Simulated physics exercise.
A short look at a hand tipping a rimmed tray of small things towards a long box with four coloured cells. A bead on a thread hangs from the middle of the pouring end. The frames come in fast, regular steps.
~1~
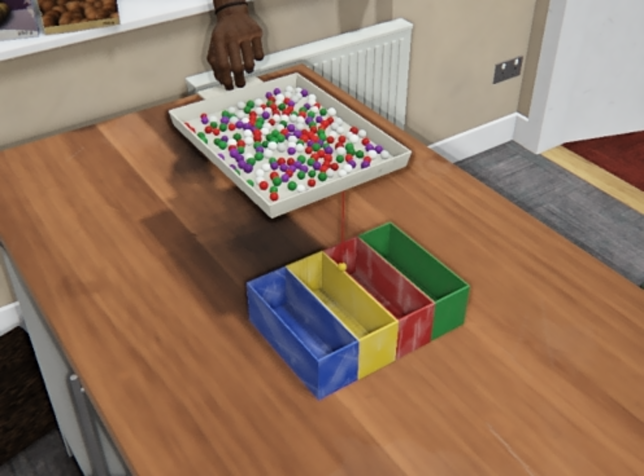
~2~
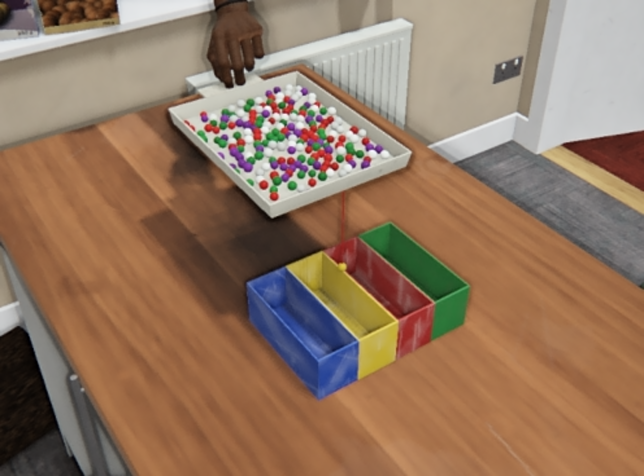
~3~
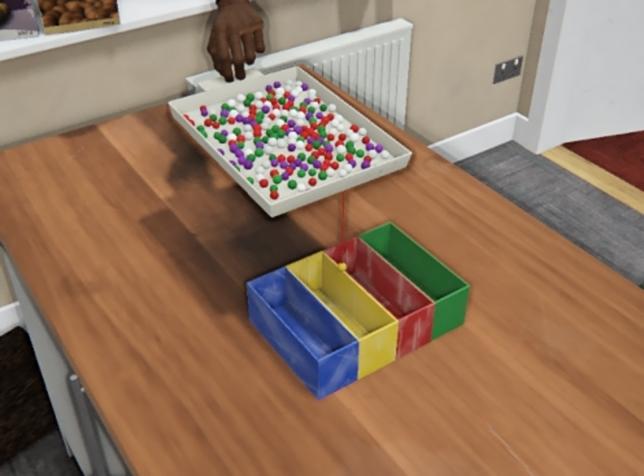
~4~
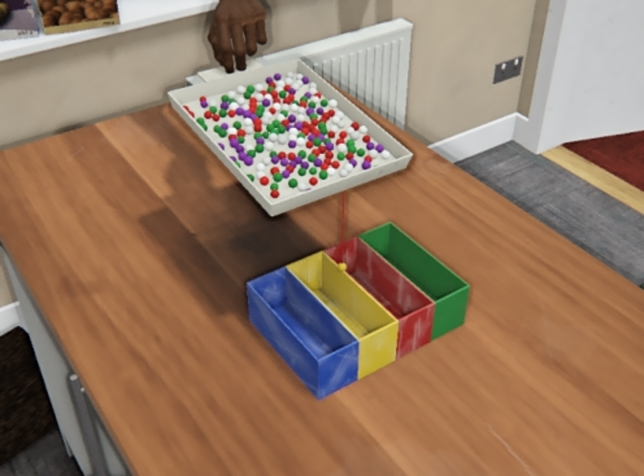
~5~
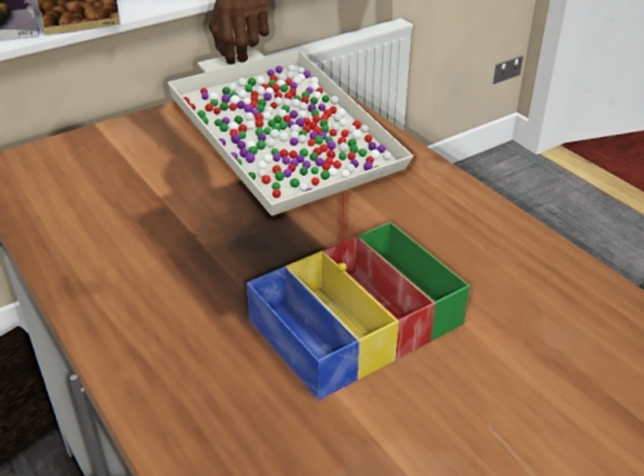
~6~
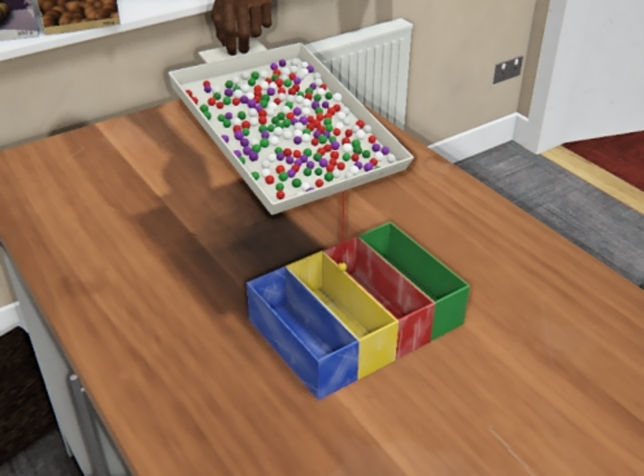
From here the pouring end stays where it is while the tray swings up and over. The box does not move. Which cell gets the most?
Fullest: The green cell.
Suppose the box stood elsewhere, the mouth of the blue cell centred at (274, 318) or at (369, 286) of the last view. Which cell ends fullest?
The first try: The green cell. The second: The yellow cell.
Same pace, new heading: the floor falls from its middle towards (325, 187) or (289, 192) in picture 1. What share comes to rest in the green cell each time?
About 0 and 0 per cent.
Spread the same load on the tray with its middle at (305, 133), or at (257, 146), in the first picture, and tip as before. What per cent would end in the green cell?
Near 40 % and 40 %.
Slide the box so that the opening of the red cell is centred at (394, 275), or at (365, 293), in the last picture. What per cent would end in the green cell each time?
Near 30 % and 40 %.
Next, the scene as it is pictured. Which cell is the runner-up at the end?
The runner-up: The red one.
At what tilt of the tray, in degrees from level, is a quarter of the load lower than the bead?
Near 80 degrees.
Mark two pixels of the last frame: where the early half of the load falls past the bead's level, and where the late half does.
The first part at (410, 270); the rest at (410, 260).
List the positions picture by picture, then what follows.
In the first frame, corners of the pouring end near (271, 202) and (407, 151), level; middle of the load near (289, 137), round plastic beads; bead on its thread near (342, 267); blue cell near (338, 367); yellow cell near (378, 347); red cell near (415, 328); green cell near (450, 310).
In the second frame, corners of the pouring end near (271, 202) and (407, 152), level; middle of the load near (289, 136).
In the third frame, corners of the pouring end near (272, 202) and (407, 152), tipped barely, lowest at the right corner; middle of the load near (289, 133).
In the fourth frame, corners of the pouring end near (273, 201) and (408, 154), tipped a little, lowest at the right corner; middle of the load near (290, 128).
In the fifth frame, corners of the pouring end near (273, 201) and (408, 155), tipped a little, lowest at the right corner; middle of the load near (291, 125).
In the sixth frame, corners of the pouring end near (274, 201) and (409, 156), tipped a little, lowest at the right corner; middle of the load near (295, 122), all but a few on the move; blue cell near (338, 367); yellow cell near (378, 347); red cell near (415, 328); green cell near (450, 310).
Shortly afterwards, tray tipped steeply; all but a few on the tray; only a few in the blue cell; only a few falling or outside the box.
Next, tray tipped right over; a little on the tray; near a third in the green cell; near a quarter in the red cell; a little in the yellow cell; only a few in the blue cell; near a quarter falling or outside the box.
Some moments later, tray tipped past a quarter turn; near half in the green cell; near a third in the red cell; a little in the yellow cell; only a few in the blue cell; a little falling or outside the box.
In the end, tray tipped past a quarter turn; near half in the green cell; near a third in the red cell; a little in the yellow cell; only a few in the blue cell; a little outside the box.
